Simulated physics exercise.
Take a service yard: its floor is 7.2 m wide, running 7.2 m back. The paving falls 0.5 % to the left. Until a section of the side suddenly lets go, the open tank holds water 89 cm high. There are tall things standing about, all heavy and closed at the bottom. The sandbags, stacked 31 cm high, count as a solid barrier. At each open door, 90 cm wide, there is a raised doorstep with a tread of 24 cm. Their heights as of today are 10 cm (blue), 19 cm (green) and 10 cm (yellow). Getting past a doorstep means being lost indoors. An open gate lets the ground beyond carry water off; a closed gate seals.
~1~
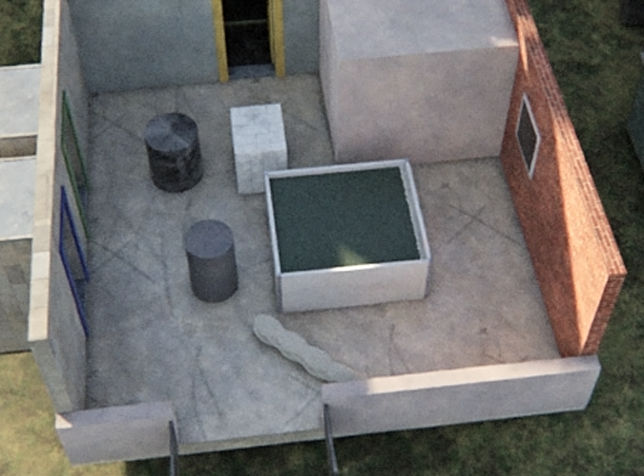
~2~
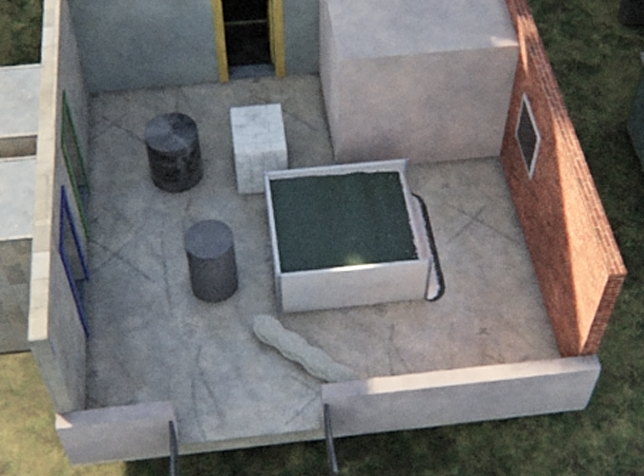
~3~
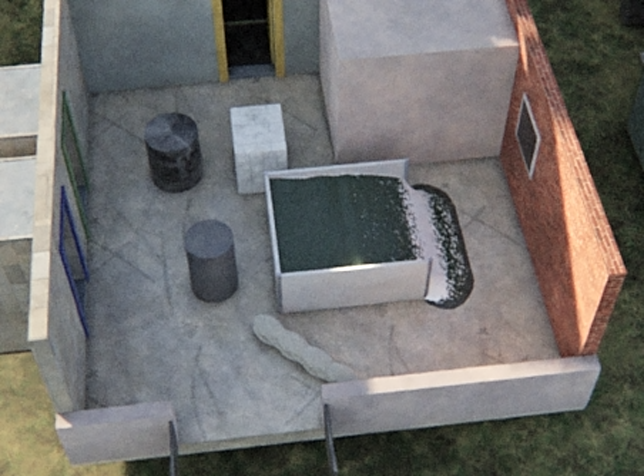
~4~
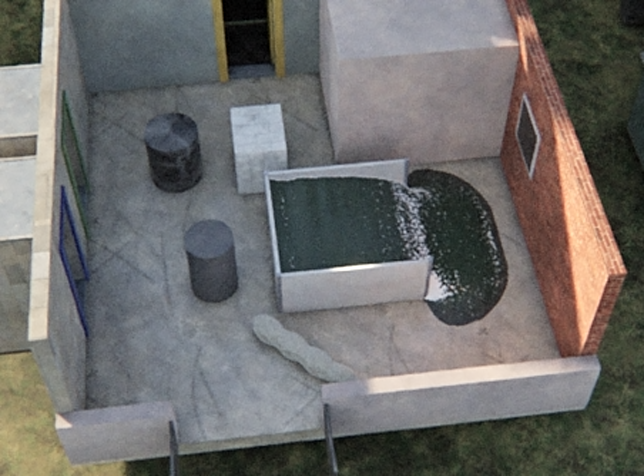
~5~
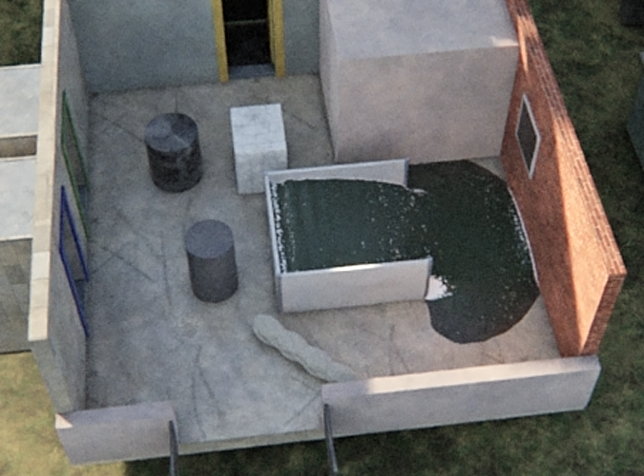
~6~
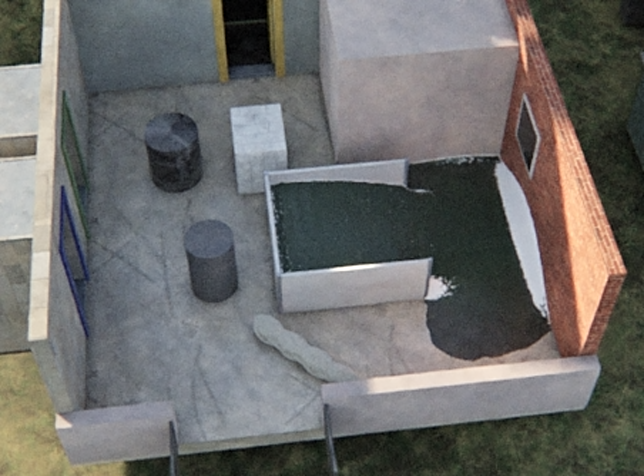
Dark water burst out of the right side of an open tank in a walled yard, spread across the paving in a widening pool, and washed up against the brick wall on the right.
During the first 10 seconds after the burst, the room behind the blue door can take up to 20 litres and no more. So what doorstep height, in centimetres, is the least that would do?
I would say 10.5 cm at the least.
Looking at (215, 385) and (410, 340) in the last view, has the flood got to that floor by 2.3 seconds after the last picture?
I'd call the first spared by the flood and the second touched by the flood.
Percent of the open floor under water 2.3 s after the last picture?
40 %.
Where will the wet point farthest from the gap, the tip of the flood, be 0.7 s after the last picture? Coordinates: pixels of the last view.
Near pixel (559, 386).
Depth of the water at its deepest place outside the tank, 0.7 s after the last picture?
64 cm.
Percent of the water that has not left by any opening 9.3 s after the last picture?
Around 96 percent is still there.
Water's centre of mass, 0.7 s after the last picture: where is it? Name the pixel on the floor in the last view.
About (407, 249).
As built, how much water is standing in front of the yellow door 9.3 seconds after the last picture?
It works out to about 7.0 centimetres deep.
Then, 0.7 s after the last picture water covers 20 % of the floor, deepest (64 cm) near (492, 163); it has not reached the blue door.
Then, 2.3 s after the last picture water covers 40 % of the floor, deepest (44 cm) near (559, 386); it has not reached the blue door.
Then, 9.3 s after the last picture water covers 95 % of the floor, deepest (18 cm) near (311, 351); 9 cm at the blue door, 22 litres in over its 10 cm doorstep.
At the blue door as built, the water peaked near 17 cm, 5.1 s after the last picture.
With a doorstep of 8.5 cm, 37 litres would have come in within the 10 s; with 12 cm, 12 litres. So under 20 litres takes about 10.5 cm.
